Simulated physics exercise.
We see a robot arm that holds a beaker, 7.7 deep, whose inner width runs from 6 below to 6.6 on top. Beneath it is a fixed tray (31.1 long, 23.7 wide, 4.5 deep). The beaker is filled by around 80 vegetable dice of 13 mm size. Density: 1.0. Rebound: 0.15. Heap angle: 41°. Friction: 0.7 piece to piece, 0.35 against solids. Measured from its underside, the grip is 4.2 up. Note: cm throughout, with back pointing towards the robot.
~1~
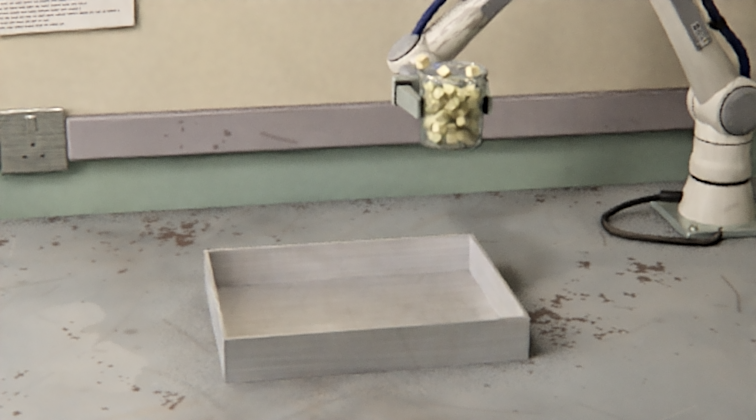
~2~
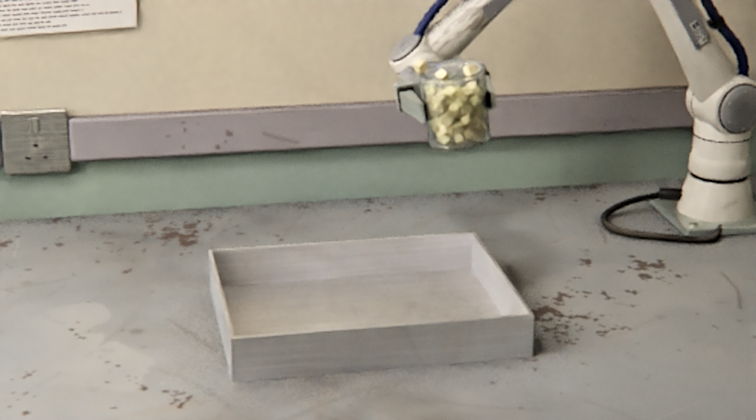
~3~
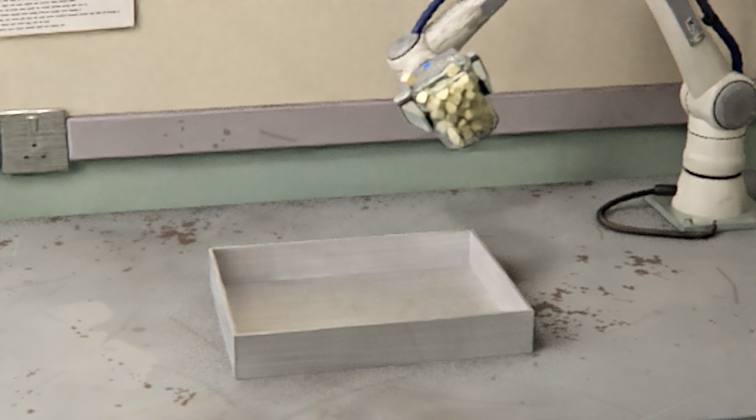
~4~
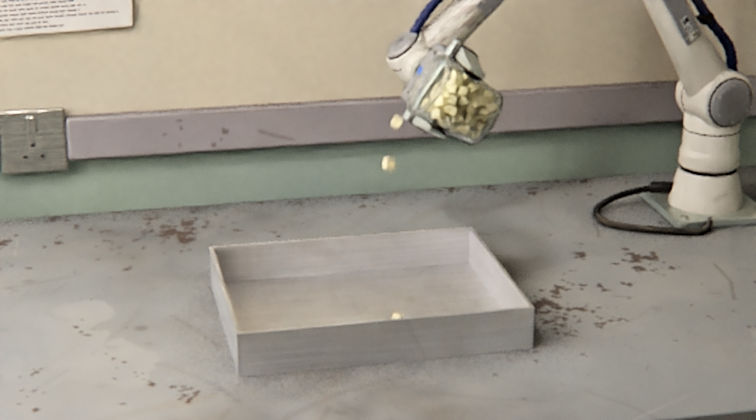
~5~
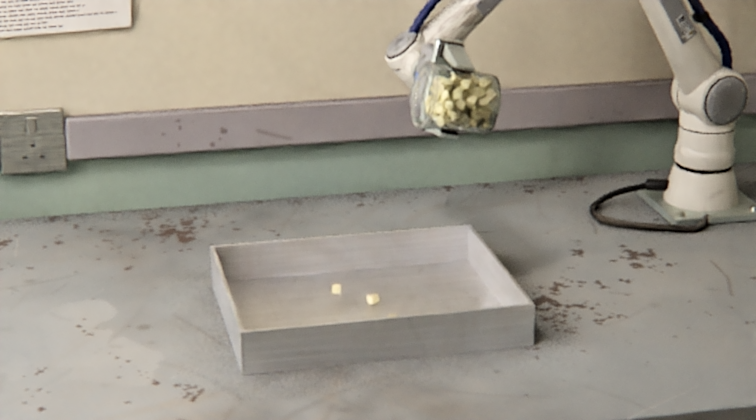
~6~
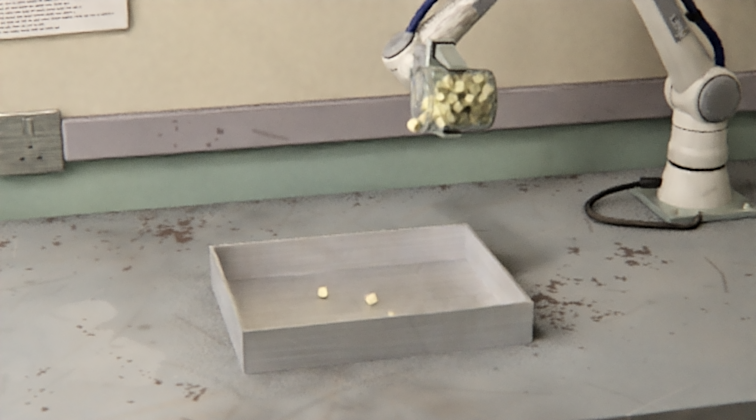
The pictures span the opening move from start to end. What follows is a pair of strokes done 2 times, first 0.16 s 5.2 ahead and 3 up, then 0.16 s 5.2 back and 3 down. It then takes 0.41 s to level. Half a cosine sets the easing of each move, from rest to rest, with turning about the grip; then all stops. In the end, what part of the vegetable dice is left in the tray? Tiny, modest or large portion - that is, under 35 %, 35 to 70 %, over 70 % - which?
A large portion.
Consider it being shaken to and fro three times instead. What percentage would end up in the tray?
It would then be around 100 per cent.
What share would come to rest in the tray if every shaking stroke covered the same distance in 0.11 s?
About 95 per cent, then.
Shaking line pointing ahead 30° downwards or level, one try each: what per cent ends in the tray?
It comes to around 50 per cent on the first try and around 90 per cent on the second.
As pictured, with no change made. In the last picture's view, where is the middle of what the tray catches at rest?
It sits close to (340, 305).
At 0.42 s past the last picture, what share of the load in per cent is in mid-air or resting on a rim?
Reading at that time: Some 4 per cent.
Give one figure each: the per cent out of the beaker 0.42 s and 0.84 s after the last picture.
The share out is 90 per cent at the earlier time and 100 per cent at the later one.
Then, 0.42 s after the last picture, tilted 86° forward, highest piece 25 above the table; 65 in the tray, 8 in the beaker, 3 in flight or on a rim.
Then, 0.84 s after the last picture, tilted 45° forward, highest piece 24 above the table; 75 in the tray, 1 in the beaker.
Then, 1.25 s after the last picture, level, highest piece 21 above the table; 75 in the tray, 1 in the beaker.
Then, 2.30 s after the last picture, level, highest piece 21 above the table; 75 in the tray, 1 in the beaker.
Final count, 75 in the tray, 1 in the beaker. That is 99 % in the tray.
